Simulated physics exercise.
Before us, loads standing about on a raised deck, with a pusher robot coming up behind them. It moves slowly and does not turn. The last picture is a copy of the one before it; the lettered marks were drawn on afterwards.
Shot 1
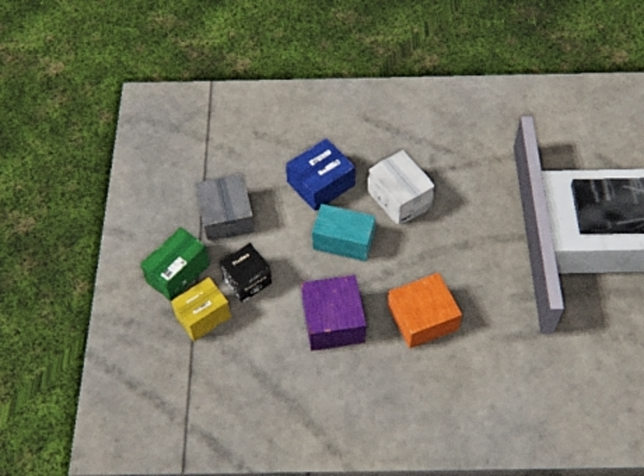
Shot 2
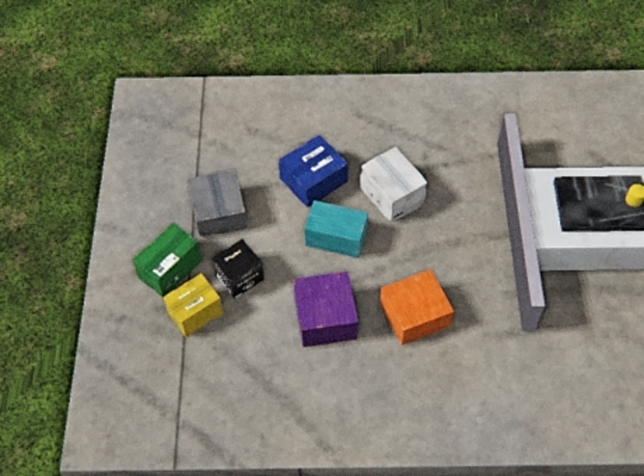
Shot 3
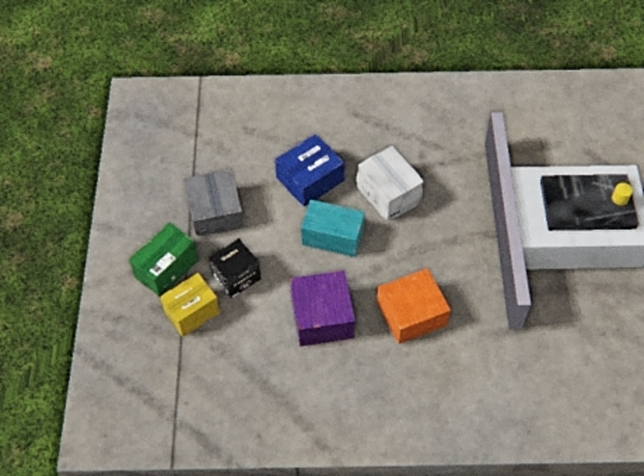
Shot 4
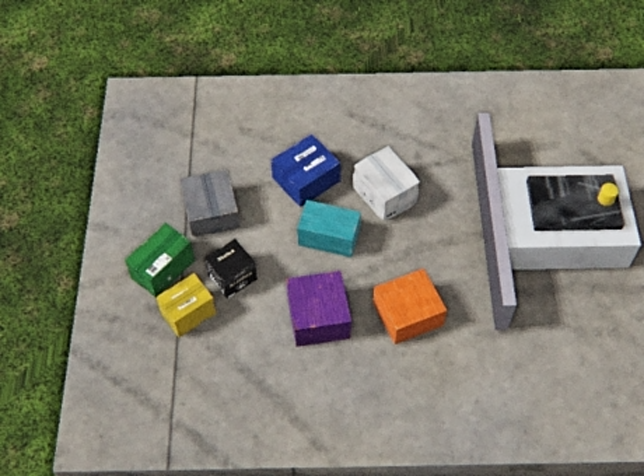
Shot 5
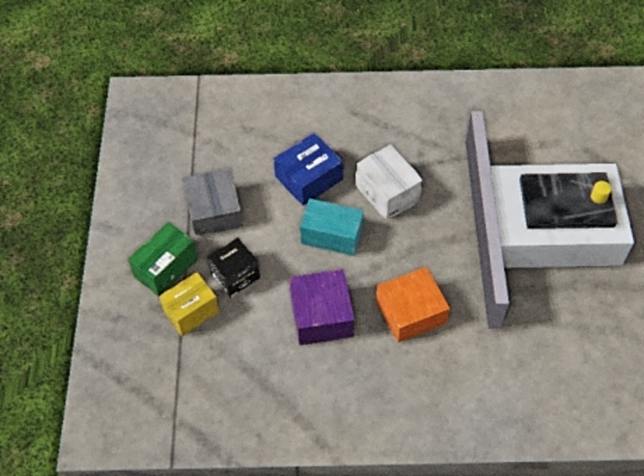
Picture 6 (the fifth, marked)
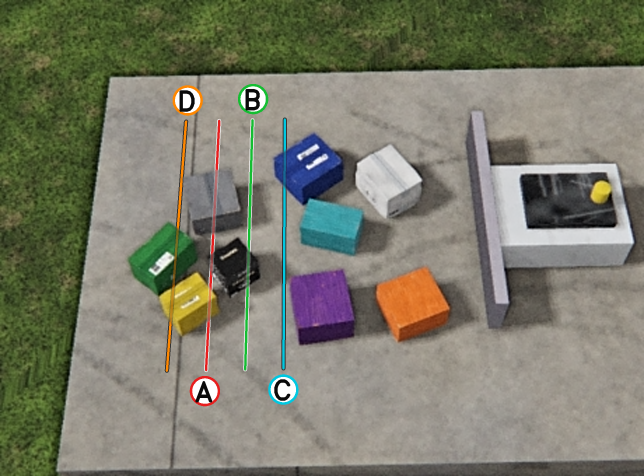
In this clip, a white pusher robot with a wide upright plate creeps left across a raised concrete deck beside grass, slightly closing the gap to nine scattered, differently coloured boxes, which stay in place, untouched.
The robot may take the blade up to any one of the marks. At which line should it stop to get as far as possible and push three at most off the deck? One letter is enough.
D.
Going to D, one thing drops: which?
The yellow parcel goes over.
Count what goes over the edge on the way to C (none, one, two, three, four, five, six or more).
The count is none.
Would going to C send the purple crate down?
By then, no.
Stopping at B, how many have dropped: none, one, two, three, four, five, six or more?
In all, none.
On the marked copy, A at (213, 235); B at (249, 234); C at (284, 234); D at (177, 236).
Taking D. A third of the way, robot (448, 202); blue parcel (288, 169); purple crate (290, 306).
Two thirds of the way, robot (334, 204); yellow parcel (120, 302); green parcel (155, 256).
When it is over, robot (248, 206); yellow parcel over the edge; green parcel (89, 261); one fallen.
As for the rest, A is within the limit but short; B is within the limit but short; C is within the limit but short.
